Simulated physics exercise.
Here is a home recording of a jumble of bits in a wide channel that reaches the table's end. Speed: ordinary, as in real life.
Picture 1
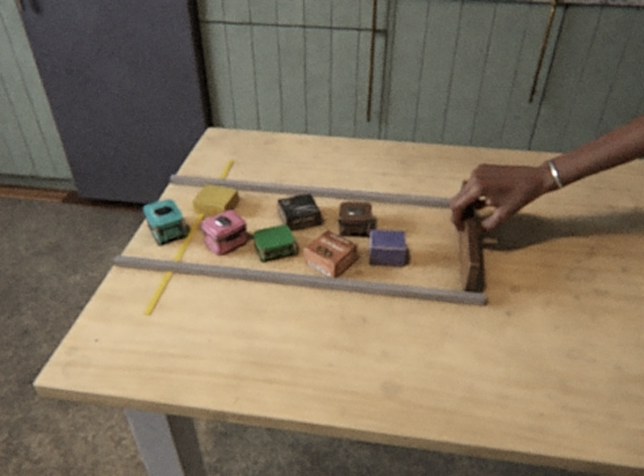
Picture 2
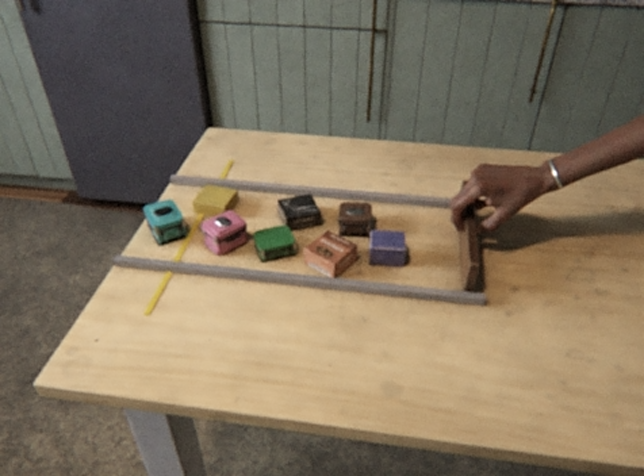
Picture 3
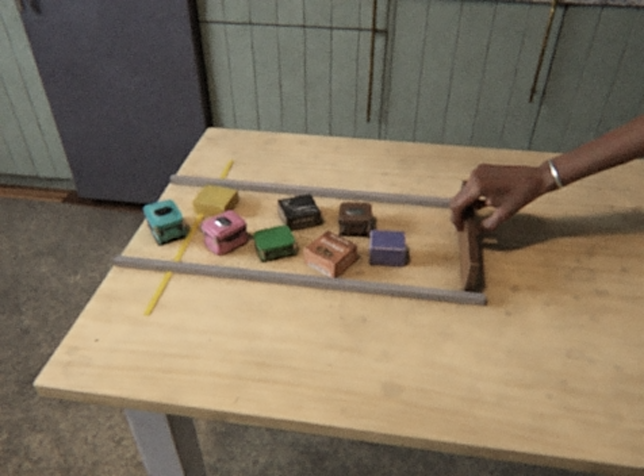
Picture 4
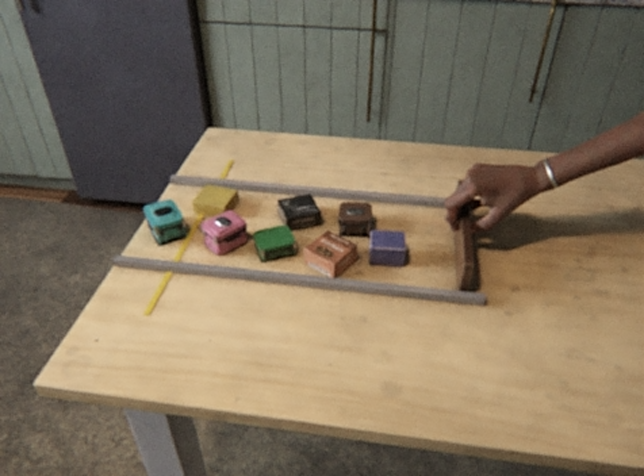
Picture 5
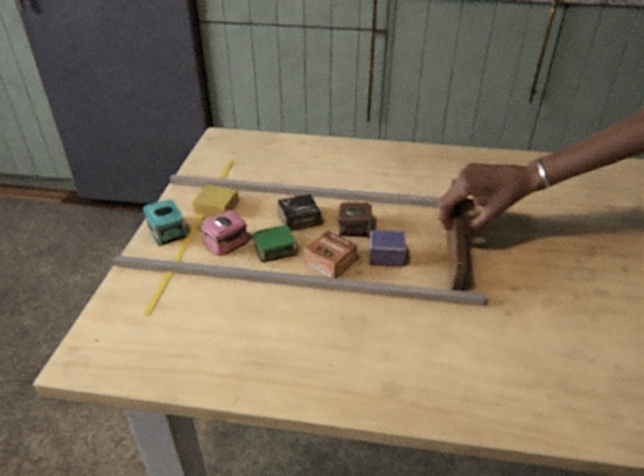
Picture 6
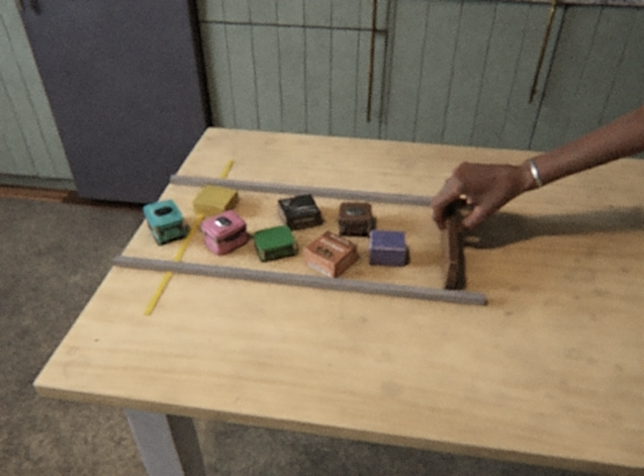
On a wooden table, eight small coloured boxes and blocks sit between two grey strips, with a yellow line crossing at the left. A hand at the right holds a dark board upright, keeping nearly still at first, then slides it slightly left between the strips, while the boxes stay in place.
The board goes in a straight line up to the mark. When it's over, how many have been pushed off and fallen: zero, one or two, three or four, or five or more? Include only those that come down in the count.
By the end, three or four have fallen.
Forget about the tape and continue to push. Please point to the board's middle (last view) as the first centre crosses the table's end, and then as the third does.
The middle is at about (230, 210), later at about (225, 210).
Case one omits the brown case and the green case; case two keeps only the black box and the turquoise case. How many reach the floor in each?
That gives 1 in the first case, then 1 in the second.
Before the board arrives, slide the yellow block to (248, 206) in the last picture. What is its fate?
Here it goes off.
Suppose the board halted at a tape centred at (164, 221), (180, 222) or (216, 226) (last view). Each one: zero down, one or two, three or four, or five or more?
So in that order I'd say at least five; 5 or more; either three or four.
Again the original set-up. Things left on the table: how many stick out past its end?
I'd say 3 of them.
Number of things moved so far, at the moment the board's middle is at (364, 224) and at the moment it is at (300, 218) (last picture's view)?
Note: First position 4; second position 6.
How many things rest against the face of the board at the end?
The count is 2.
Early on, none off yet; turquoise case at rest near (165, 222); yellow block at rest near (216, 201); pink case moving near (218, 230).
Finally, the number that fall off is three or four; lost, green case, yellow block and turquoise case.
